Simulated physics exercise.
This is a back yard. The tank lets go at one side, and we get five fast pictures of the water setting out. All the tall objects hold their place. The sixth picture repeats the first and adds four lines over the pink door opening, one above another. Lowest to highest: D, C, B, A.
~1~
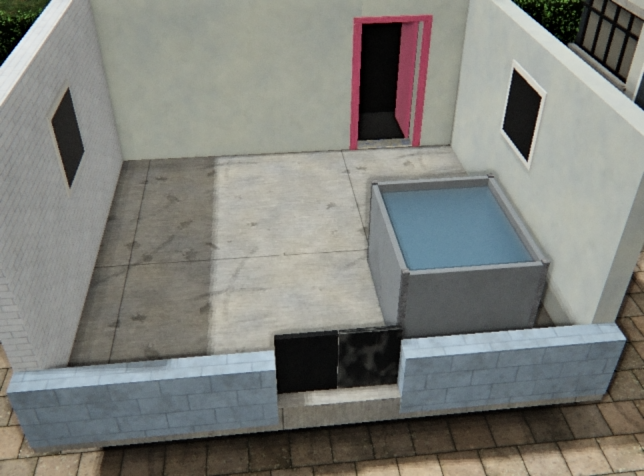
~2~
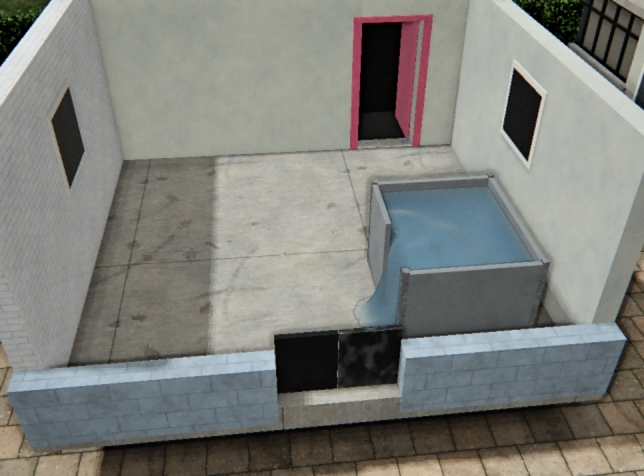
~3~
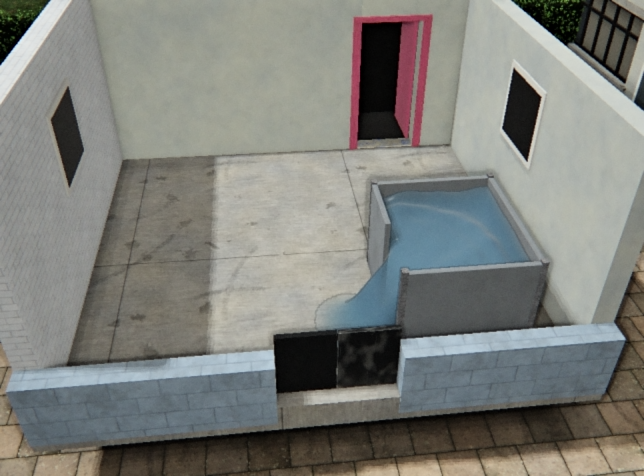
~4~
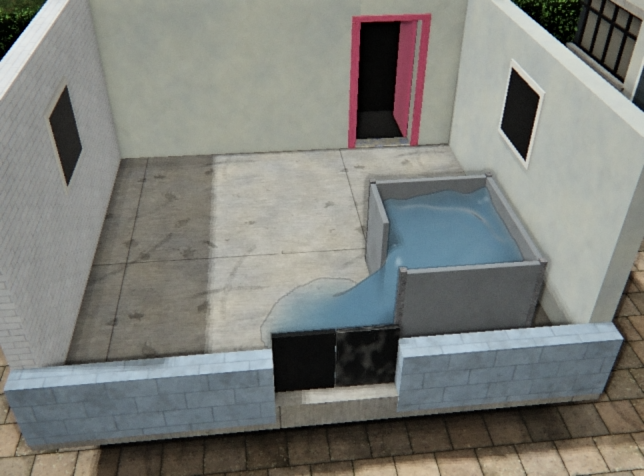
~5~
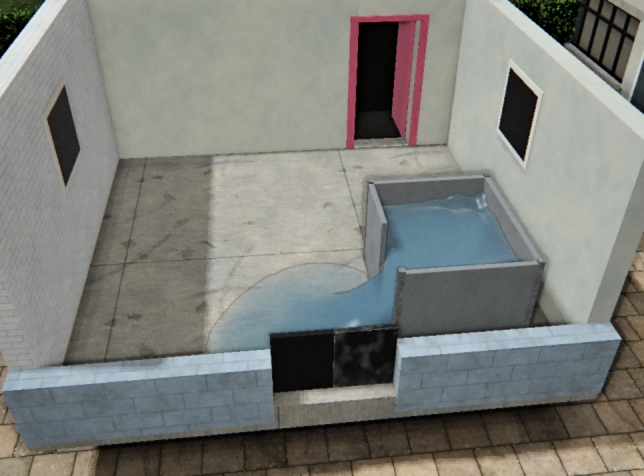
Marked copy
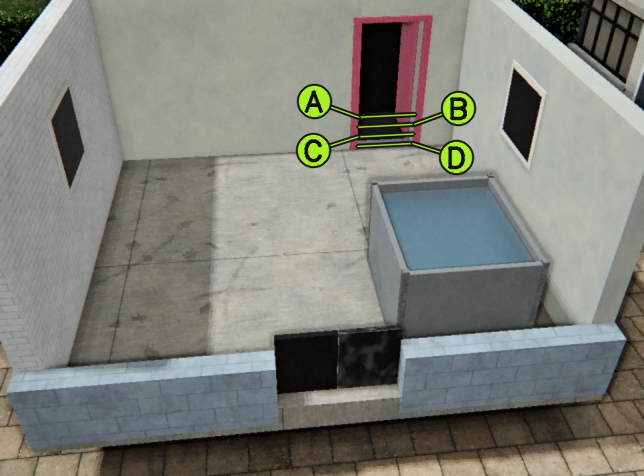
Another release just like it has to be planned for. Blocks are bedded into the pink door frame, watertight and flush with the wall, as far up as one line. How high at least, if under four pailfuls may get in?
Line C.
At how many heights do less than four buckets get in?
Three of the four.
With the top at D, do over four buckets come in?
Yes.
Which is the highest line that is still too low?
Here it is line D.
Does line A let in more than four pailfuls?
No.
On the marked copy, A at (387, 115); B at (386, 125); C at (385, 135); D at (385, 144); from the bottom up D, C, B, A.
With A, nothing gets over.
With B, nothing gets over.
With C, nothing gets over.
With D, about 8 bucketfuls get in.
